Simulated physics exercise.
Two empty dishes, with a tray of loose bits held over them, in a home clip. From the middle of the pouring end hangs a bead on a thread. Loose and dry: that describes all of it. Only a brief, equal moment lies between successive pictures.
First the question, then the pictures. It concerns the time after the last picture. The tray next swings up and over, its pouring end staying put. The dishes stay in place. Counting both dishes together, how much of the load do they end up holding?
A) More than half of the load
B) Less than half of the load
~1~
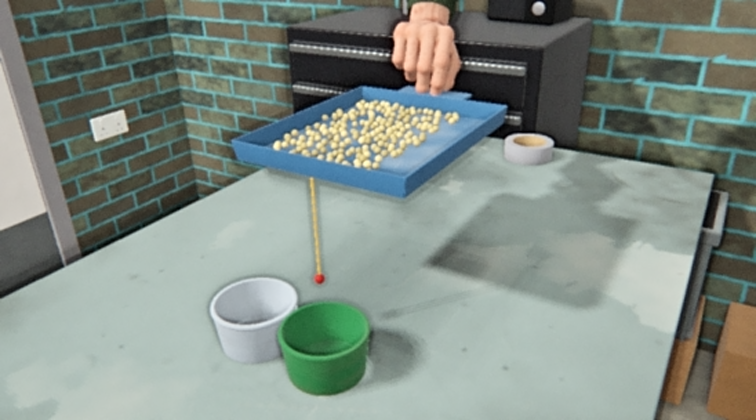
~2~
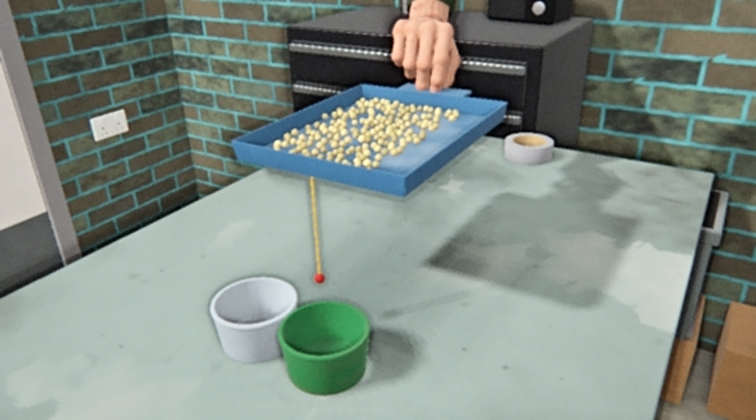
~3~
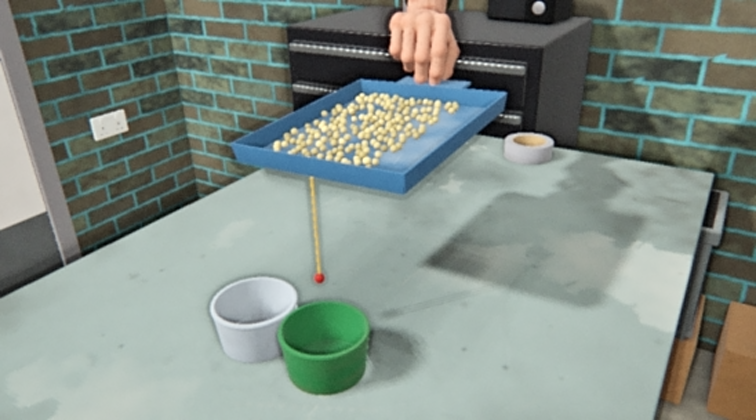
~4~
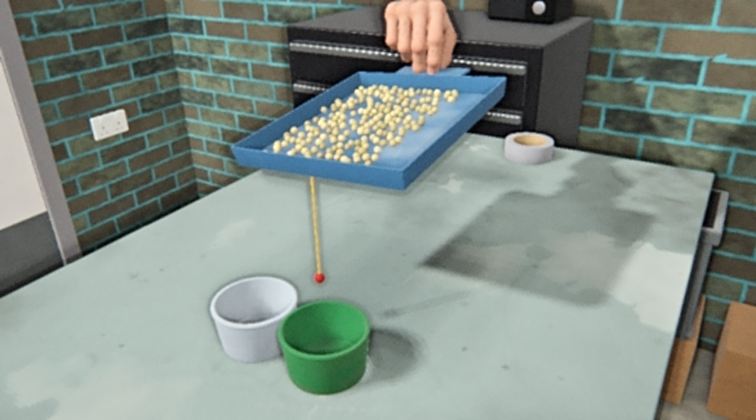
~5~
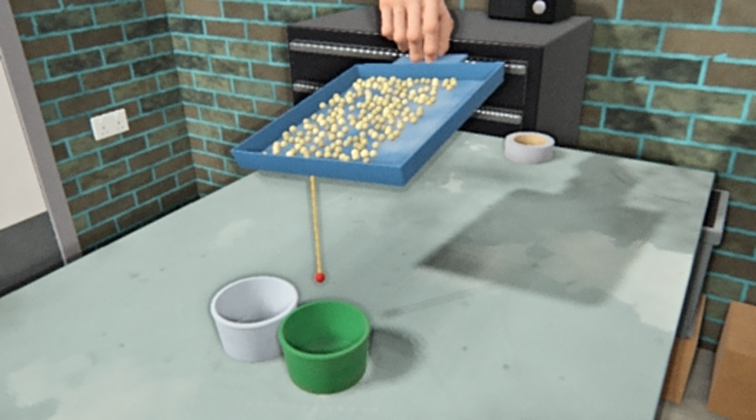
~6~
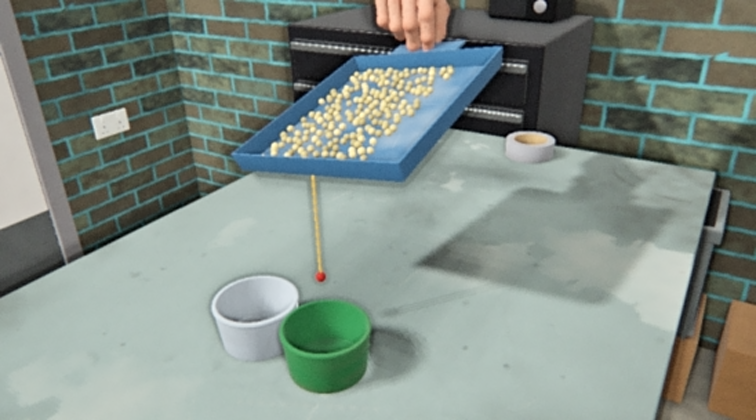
The answer is B.
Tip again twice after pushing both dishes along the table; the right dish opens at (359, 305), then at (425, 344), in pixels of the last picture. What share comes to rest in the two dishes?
Close to 30 in a hundred, then close to 0 in a hundred.
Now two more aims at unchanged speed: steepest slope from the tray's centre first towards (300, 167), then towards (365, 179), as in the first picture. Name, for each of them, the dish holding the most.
Tilt 1: Left-side dish. Tilt 2: Right-side dish.
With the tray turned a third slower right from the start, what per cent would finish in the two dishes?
Share: Roughly 10%.
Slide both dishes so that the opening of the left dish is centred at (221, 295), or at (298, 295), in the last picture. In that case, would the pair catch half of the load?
With the first shift the pair saves less than a half; with the second, less than a half.
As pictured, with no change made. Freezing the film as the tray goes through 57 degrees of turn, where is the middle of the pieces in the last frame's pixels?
Centre estimate: (276, 150).
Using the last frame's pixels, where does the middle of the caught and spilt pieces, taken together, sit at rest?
Centre at rest, last view: Approx. (254, 298).
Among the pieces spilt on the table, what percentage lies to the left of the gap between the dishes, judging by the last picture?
Left portion: Around 80 %.
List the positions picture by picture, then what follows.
The first picture shows corners of the pouring end near (236, 140) and (404, 176), level; middle of the load near (367, 129), soya beans; left dish near (228, 339); right dish near (299, 370); bead on its thread near (320, 279).
The second picture shows corners of the pouring end near (236, 141) and (404, 175), level; middle of the load near (367, 127).
The third picture shows corners of the pouring end near (235, 143) and (402, 172), tipped barely, lowest at the left corner; middle of the load near (366, 124).
The fourth picture shows corners of the pouring end near (235, 146) and (401, 169), tipped a little, lowest at the left corner; middle of the load near (365, 118).
The fifth picture shows corners of the pouring end near (235, 150) and (399, 165), tipped a little, lowest at the left corner; middle of the load near (364, 112).
The sixth picture shows corners of the pouring end near (235, 153) and (397, 161), tipped clearly, lowest at the left corner; middle of the load near (361, 107); left dish near (229, 337); right dish near (300, 368).
Shortly afterwards, tray tipped steeply; all but a few on the tray; only a few in the air.
Next, tray tipped right over; all but a few on the tray; only a few in the left dish; a little outside both.
Some moments later, tray tipped past a quarter turn; a little in the left dish; all but a few outside both.
In the end, tray tipped past a quarter turn; none at all in the right dish; a little in the left dish; all but a few outside both.
